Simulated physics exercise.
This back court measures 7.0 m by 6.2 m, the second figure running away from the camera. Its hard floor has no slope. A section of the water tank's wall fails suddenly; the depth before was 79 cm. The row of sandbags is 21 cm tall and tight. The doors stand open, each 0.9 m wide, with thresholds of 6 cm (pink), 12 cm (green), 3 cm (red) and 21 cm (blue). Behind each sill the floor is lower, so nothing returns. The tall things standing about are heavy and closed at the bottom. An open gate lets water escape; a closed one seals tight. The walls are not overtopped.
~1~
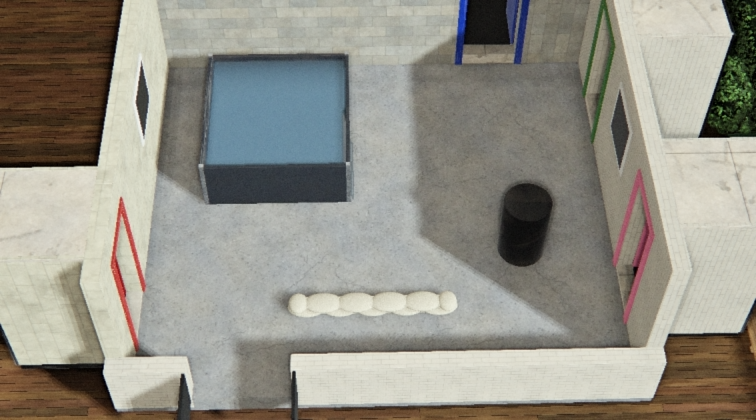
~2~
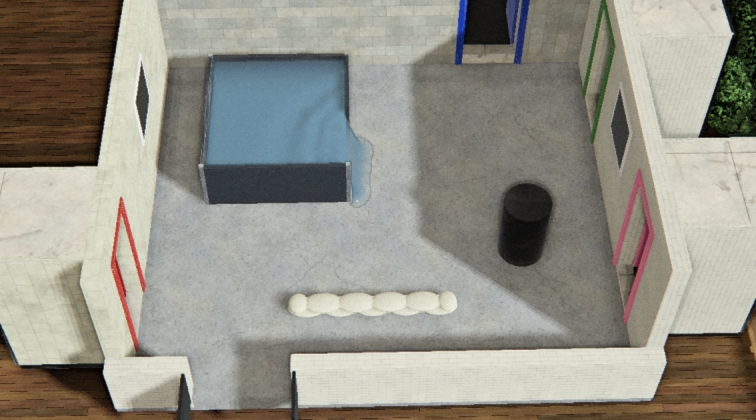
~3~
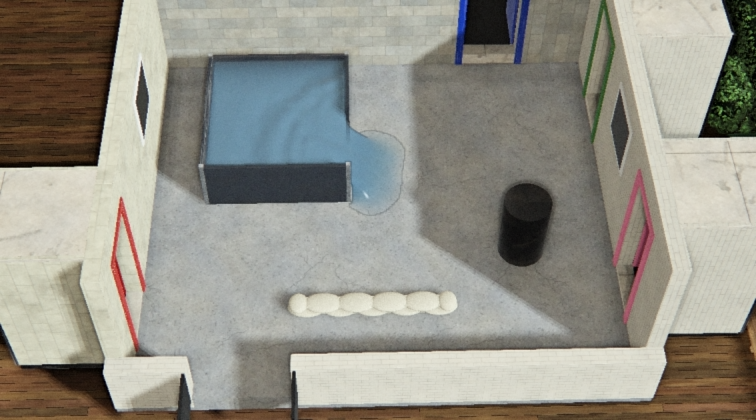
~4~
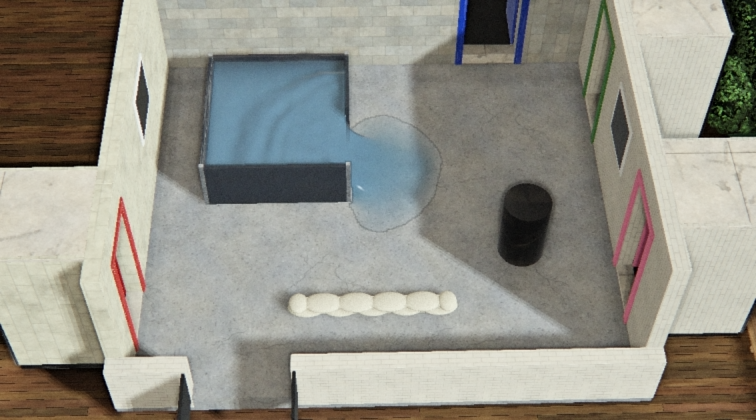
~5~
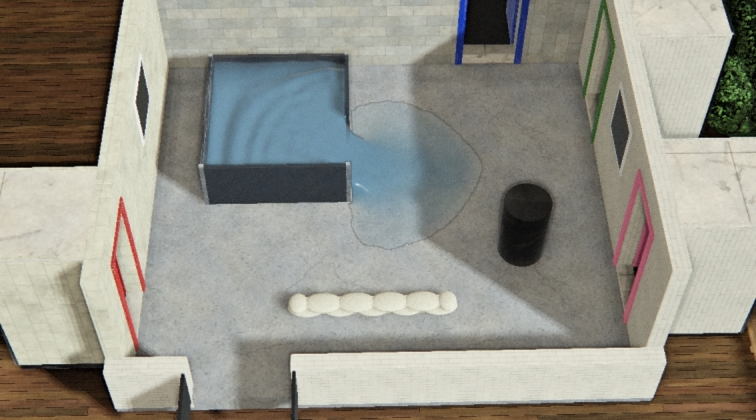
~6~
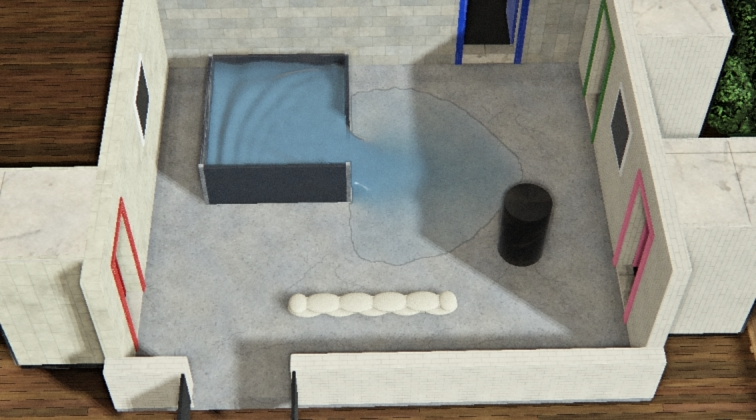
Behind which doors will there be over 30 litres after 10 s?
The water let in: At the pink door it goes over the limit; at the green door it exceeds the limit; at the red door it passes the limit; at the blue door it stays under the limit.
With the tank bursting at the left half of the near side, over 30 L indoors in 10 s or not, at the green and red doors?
Then: Green not over, red over.
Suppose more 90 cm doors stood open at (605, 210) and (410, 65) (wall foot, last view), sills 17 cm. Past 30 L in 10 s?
In that order: Above, under.
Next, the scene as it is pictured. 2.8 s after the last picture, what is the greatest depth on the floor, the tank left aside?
Roughly 32 cm.
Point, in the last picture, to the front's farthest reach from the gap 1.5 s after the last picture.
At about (631, 352).
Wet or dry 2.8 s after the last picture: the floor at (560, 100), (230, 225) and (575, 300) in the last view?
In turn: Wet, dry, wet.
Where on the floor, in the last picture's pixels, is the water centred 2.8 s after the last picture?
Around (419, 178).
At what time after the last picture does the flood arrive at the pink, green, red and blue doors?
Pink 1.0 s, green 0.5 s, red 5.5 s, blue 0.6 s.
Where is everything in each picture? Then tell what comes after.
The first picture shows the water tank at (277, 112) is whole and still, 79 cm deep.
In the second picture, water pours out at (346, 158) and has run 0.7 m, to (354, 205); typically 9 cm deep outside, 79 cm at the water tank's back.
In the third picture, the front is at (398, 146), 1.0 m from the gap at (346, 160); 1.1 m2 of floor is under water; 79 cm left at the back of the water tank.
In the fourth picture, water pours out at (346, 162) and has run 1.5 m, to (435, 154); typically 10 cm deep outside, 79 cm at the water tank's back.
In the fifth picture, water pours out at (346, 162) and has run 2.1 m, to (477, 167); typically 6 cm deep outside, 76 cm at the water tank's back.
In the sixth picture, the front is at a hidden place, 2.7 m from the gap at (346, 162); 6.3 m2 of floor is under water; 69 cm left at the back of the water tank.
Then, 0.7 s after the last picture water covers 35 % of the floor and is deepest (43 cm) near (361, 181); pink door not reached, green door 16 cm at the sill, 0 L in, red door not reached, blue door 2 cm at the sill, 0 L in.
Then, 1.5 s after the last picture water covers 50 % of the floor and is deepest (40 cm) near (592, 204); pink door 7 cm at the sill, 0 L in, green door 27 cm at the sill, 37 L in, red door not reached, blue door 6 cm at the sill, 0 L in.
Then, 2.8 s after the last picture water covers 55 % of the floor and is deepest (32 cm) near (578, 64); pink door 15 cm at the sill, 5 L in, green door 24 cm at the sill, 115 L in, red door not reached, blue door 15 cm at the sill, 0 L in.
Then, 5.3 s after the last picture water covers 75 % of the floor and is deepest (20 cm) near (625, 320); pink door 13 cm at the sill, 74 L in, green door 16 cm at the sill, 171 L in, red door not reached, blue door 13 cm at the sill, 0 L in.
Then, 9.3 s after the last picture water covers 95 % of the floor and is deepest (15 cm) near (152, 220); pink door 12 cm at the sill, 140 L in, green door 10 cm at the sill, 182 L in, red door 9 cm at the sill, 78 L in, blue door 9 cm at the sill, 0 L in.
